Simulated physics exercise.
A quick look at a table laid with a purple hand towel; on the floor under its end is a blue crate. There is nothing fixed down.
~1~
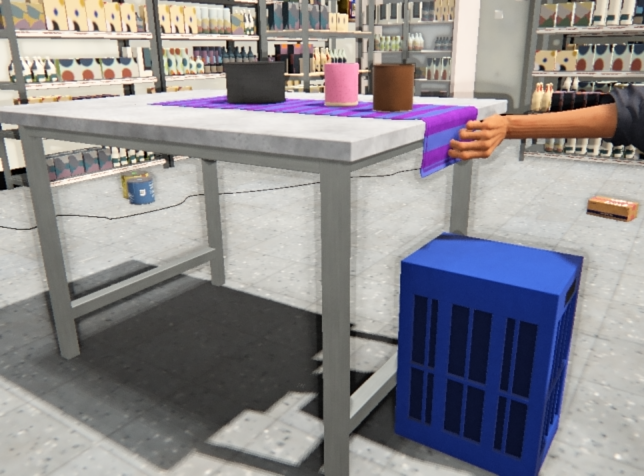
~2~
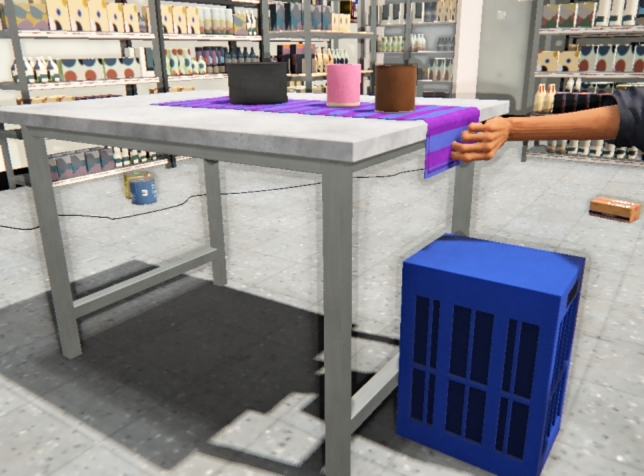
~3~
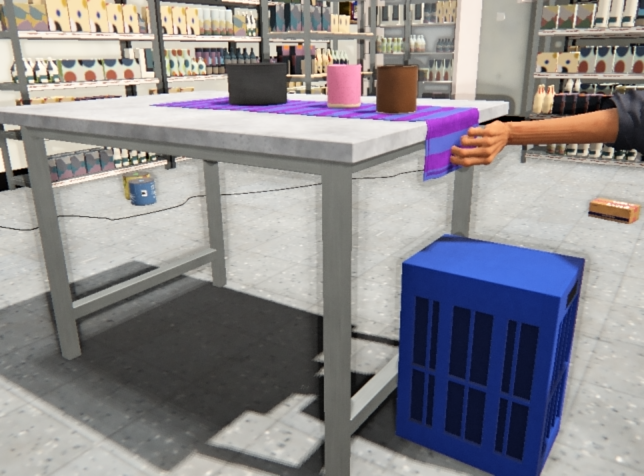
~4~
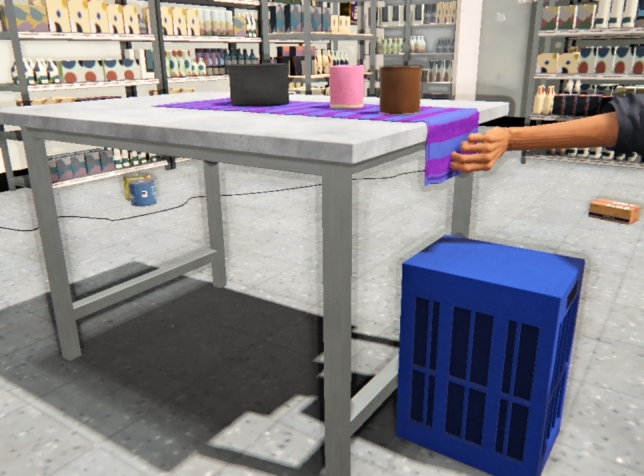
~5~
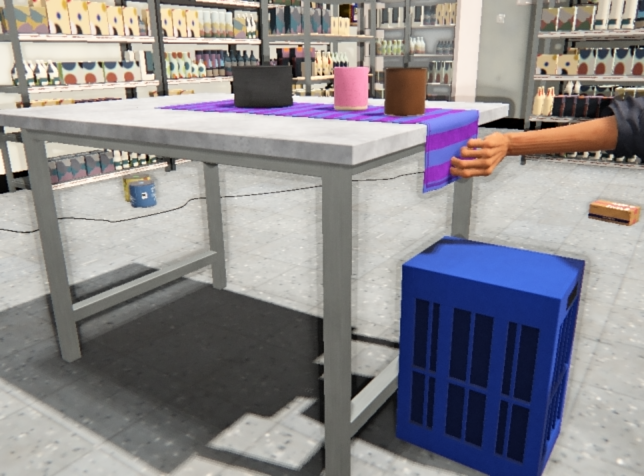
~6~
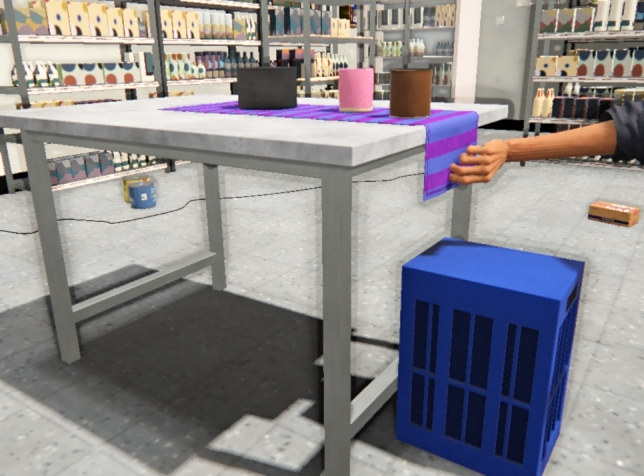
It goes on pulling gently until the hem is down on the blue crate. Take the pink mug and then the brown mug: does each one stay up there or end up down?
Taken in turn, the pink mug stays put up there; the brown mug ends up down.
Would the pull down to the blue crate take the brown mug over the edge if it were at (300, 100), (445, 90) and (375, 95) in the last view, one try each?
Stays, then Stays, then Over.
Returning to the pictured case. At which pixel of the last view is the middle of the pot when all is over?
It winds up around (316, 89).
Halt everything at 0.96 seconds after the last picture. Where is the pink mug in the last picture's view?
At that moment it is at (408, 92).
Then, 0.50 s later than the last view, hem going down; pink mug carried along near (383, 91); brown mug carried along near (442, 93).
Then, 0.96 s later than the last view, hem on the crate; pink mug carried along near (408, 92); brown mug over the edge.
Finally, hem on the crate; pink mug carried along near (417, 92); brown mug over the edge. The pink mug keeps clear of the edge and the brown mug falls off.
